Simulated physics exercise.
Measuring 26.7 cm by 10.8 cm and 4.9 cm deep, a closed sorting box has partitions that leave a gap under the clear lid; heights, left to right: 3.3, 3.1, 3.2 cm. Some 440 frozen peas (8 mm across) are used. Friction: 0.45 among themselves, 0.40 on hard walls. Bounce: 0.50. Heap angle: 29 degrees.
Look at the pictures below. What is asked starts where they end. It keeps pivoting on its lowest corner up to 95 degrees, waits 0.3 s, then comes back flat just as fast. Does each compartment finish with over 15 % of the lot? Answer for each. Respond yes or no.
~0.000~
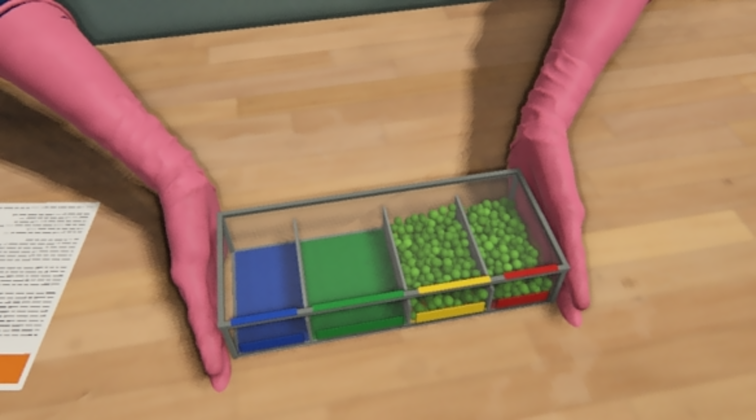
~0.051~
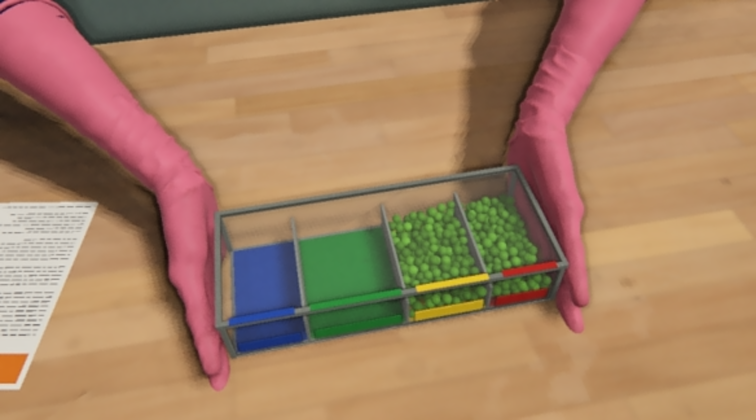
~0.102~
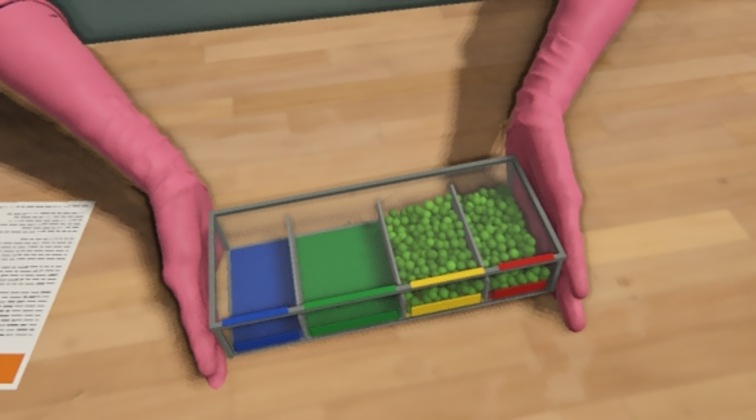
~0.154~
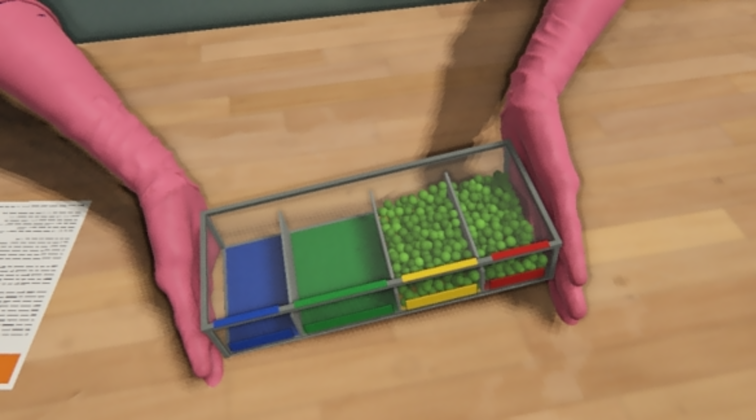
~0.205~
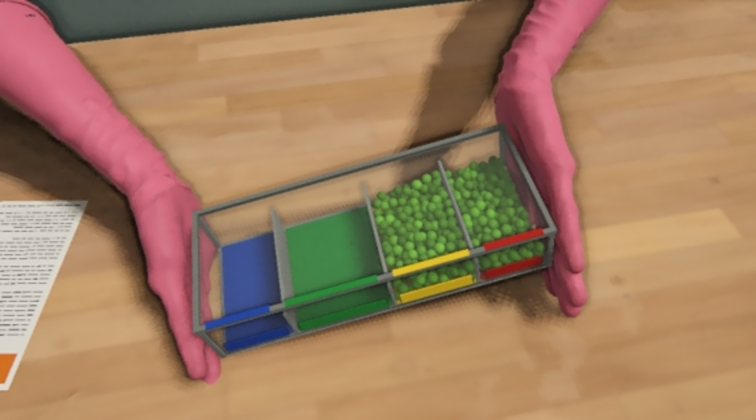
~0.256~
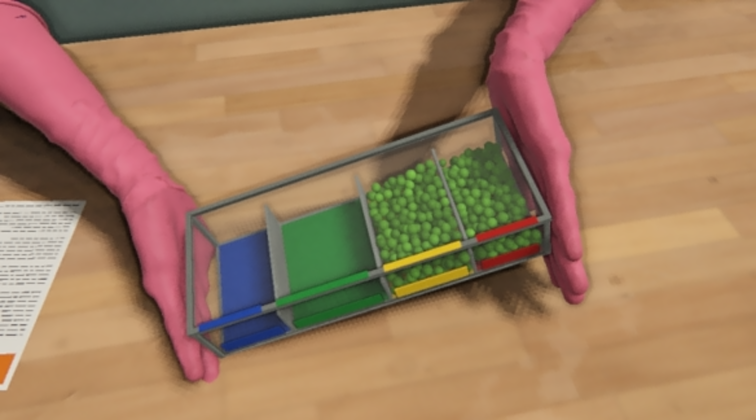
Red: Yes; blue: Yes; green: No; yellow: Yes.
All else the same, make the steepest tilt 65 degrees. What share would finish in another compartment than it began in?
About 20 per cent.
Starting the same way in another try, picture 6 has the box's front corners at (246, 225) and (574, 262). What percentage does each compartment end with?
Per cent by compartment: Red 60, blue 0, green 0, yellow 40.
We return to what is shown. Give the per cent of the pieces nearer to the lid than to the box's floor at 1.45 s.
Roughly 60 per cent.
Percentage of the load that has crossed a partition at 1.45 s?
45 percent.
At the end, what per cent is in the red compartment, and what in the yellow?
In the red compartment 25 percent, in the yellow 30 percent.
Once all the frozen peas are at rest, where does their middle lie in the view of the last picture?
Roughly (395, 281).
After 1.45 s, tilt 95 degrees; red 30 %, blue 25 %, green 10 %, yellow 40 %.
After 2.25 s, tilt 48 degrees; red 25 %, blue 35 %, green 10 %, yellow 30 %.
Then, at 3.06 s, tilt 0 degrees; red 25 %, blue 40 %, green 10 %, yellow 30 %.
In the end, at 3.8 s, red 25 %, blue 40 %, green 10 %, yellow 30 %.
